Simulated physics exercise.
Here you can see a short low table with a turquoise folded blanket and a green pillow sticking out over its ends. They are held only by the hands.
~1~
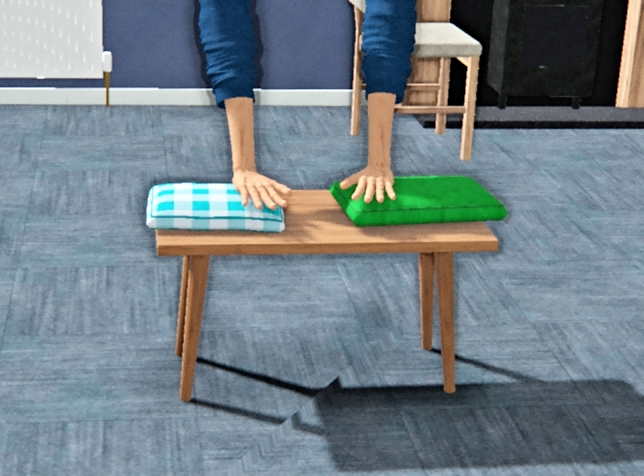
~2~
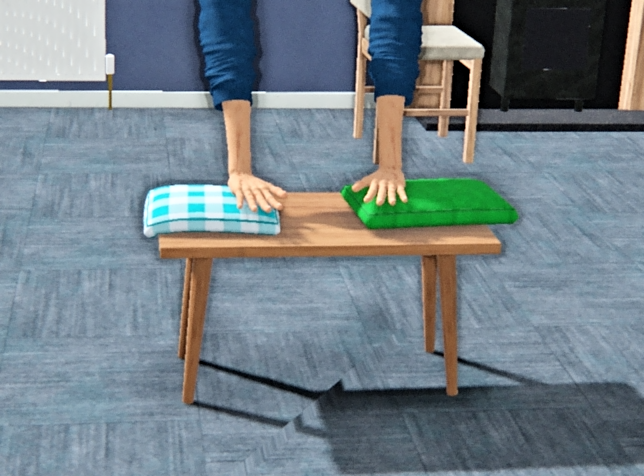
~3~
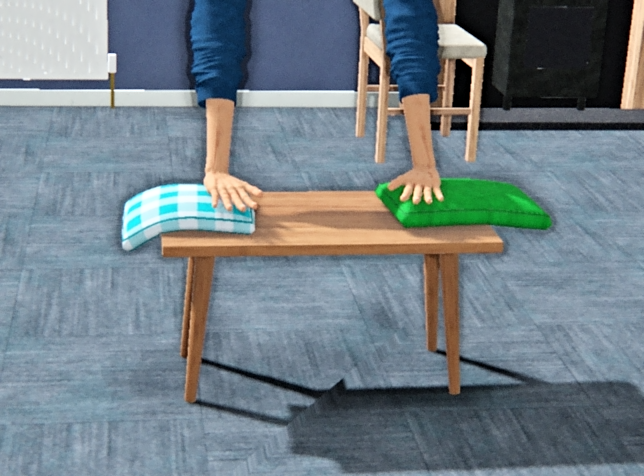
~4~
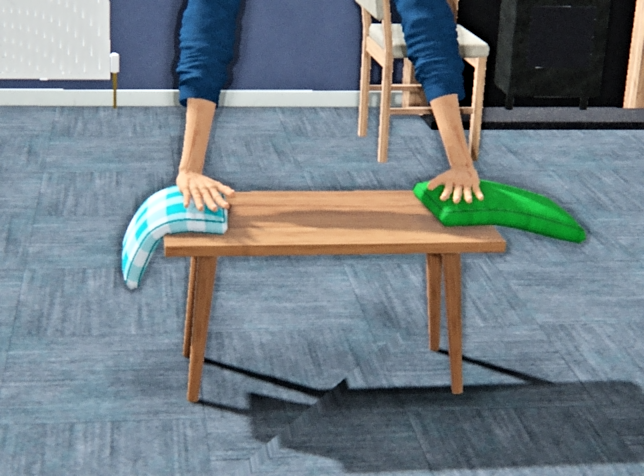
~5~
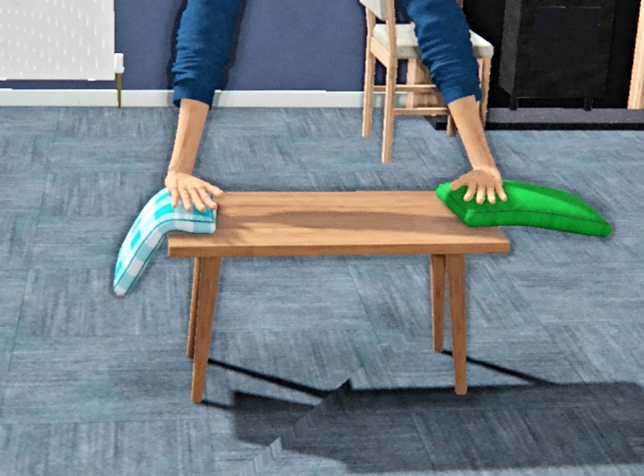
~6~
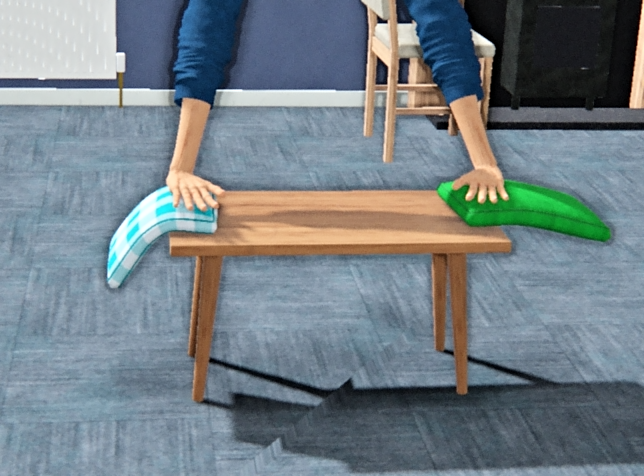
A turquoise checked cushion and a green one lie near opposite ends of a low wooden table, a hand pressing on each. The hands slide them outward, left and right, and their outer parts extend past the edges and bend down, the turquoise one more steeply, before the hands pause at the ends.
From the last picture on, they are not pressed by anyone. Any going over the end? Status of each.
Status: Turquoise folded blanket fallen off; green pillow fallen off.
Then, 0.24 s on from there, folded blanket falling near (155, 240); pillow tipping outwards near (526, 228).
Then, 0.48 s on from there, folded blanket on the floor near (140, 349); pillow on the floor near (524, 300).
Then, 0.72 s on from there, folded blanket on the floor near (100, 373); pillow on the floor near (521, 347).
In the end, folded blanket on the floor near (100, 373); pillow on the floor near (530, 352). The turquoise folded blanket tips over and falls and the green pillow goes down.
